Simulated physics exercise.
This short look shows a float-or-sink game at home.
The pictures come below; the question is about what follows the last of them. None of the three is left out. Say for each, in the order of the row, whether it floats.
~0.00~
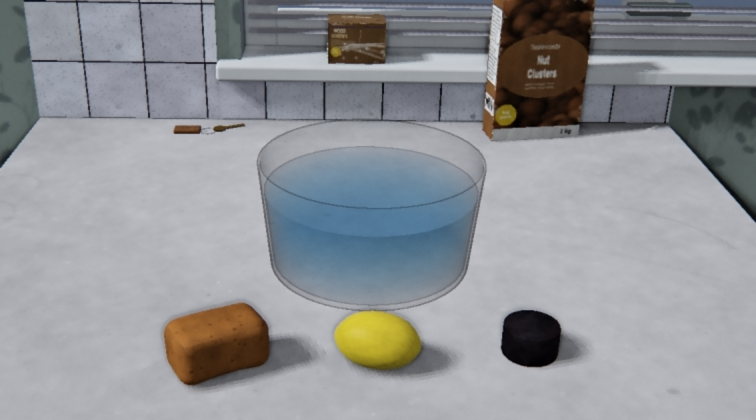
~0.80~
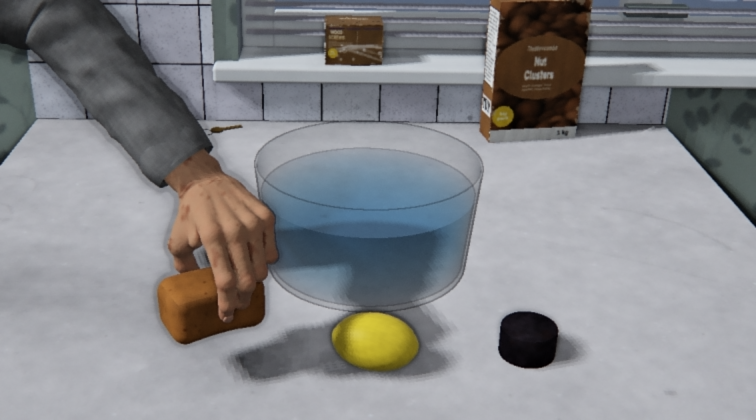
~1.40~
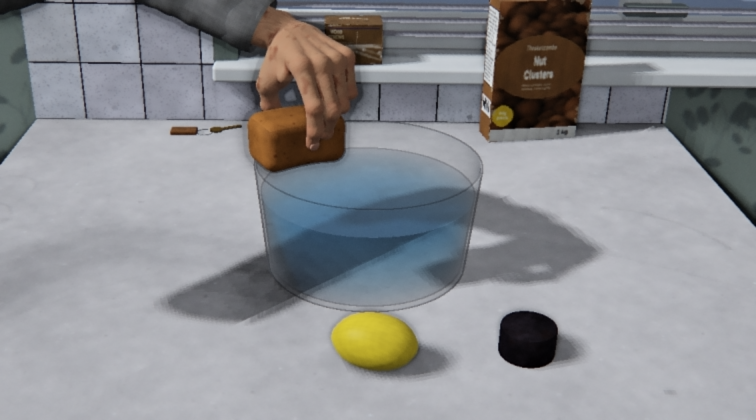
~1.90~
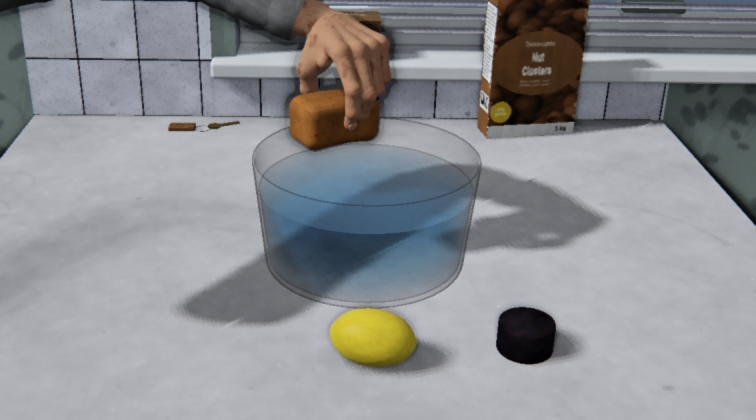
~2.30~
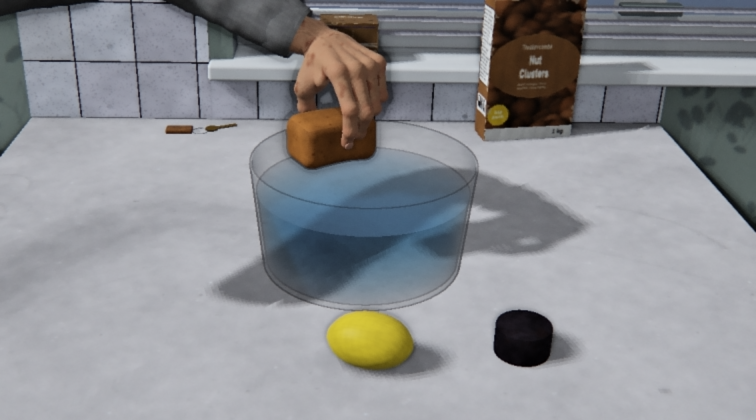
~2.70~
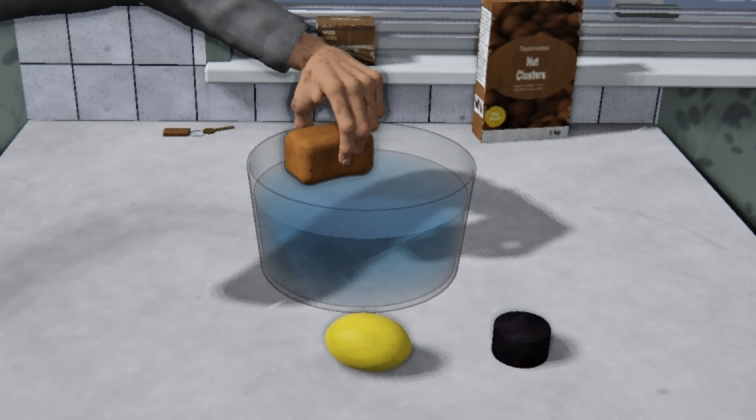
Okay - the left one won't go under, the middle one won't go under, the right one won't stay up.
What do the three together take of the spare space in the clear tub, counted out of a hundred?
About 18 percent.
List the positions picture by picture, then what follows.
The row from the left; bread roll (217, 343); lemon (378, 340); iron weight (530, 338), in the first frame.
A hand picks up the bread roll; bread roll (212, 302); iron weight (527, 339), in the second frame.
It is carried over; bread roll (296, 137); lemon (375, 341), in the third frame.
It is above the clear tub; bread roll (334, 118); iron weight (525, 335), in the fourth frame.
It comes down; bread roll (331, 137); lemon (370, 340), in the fifth frame.
It is just over the surface; bread roll (329, 152); lemon (368, 342); iron weight (521, 339), in the sixth frame.
After 4.0 s, the bread roll stays afloat.
After 8.0 s, the lemon stays afloat.
After 12.0 s, the iron weight drops to the bottom; afloat, bread roll and lemon.
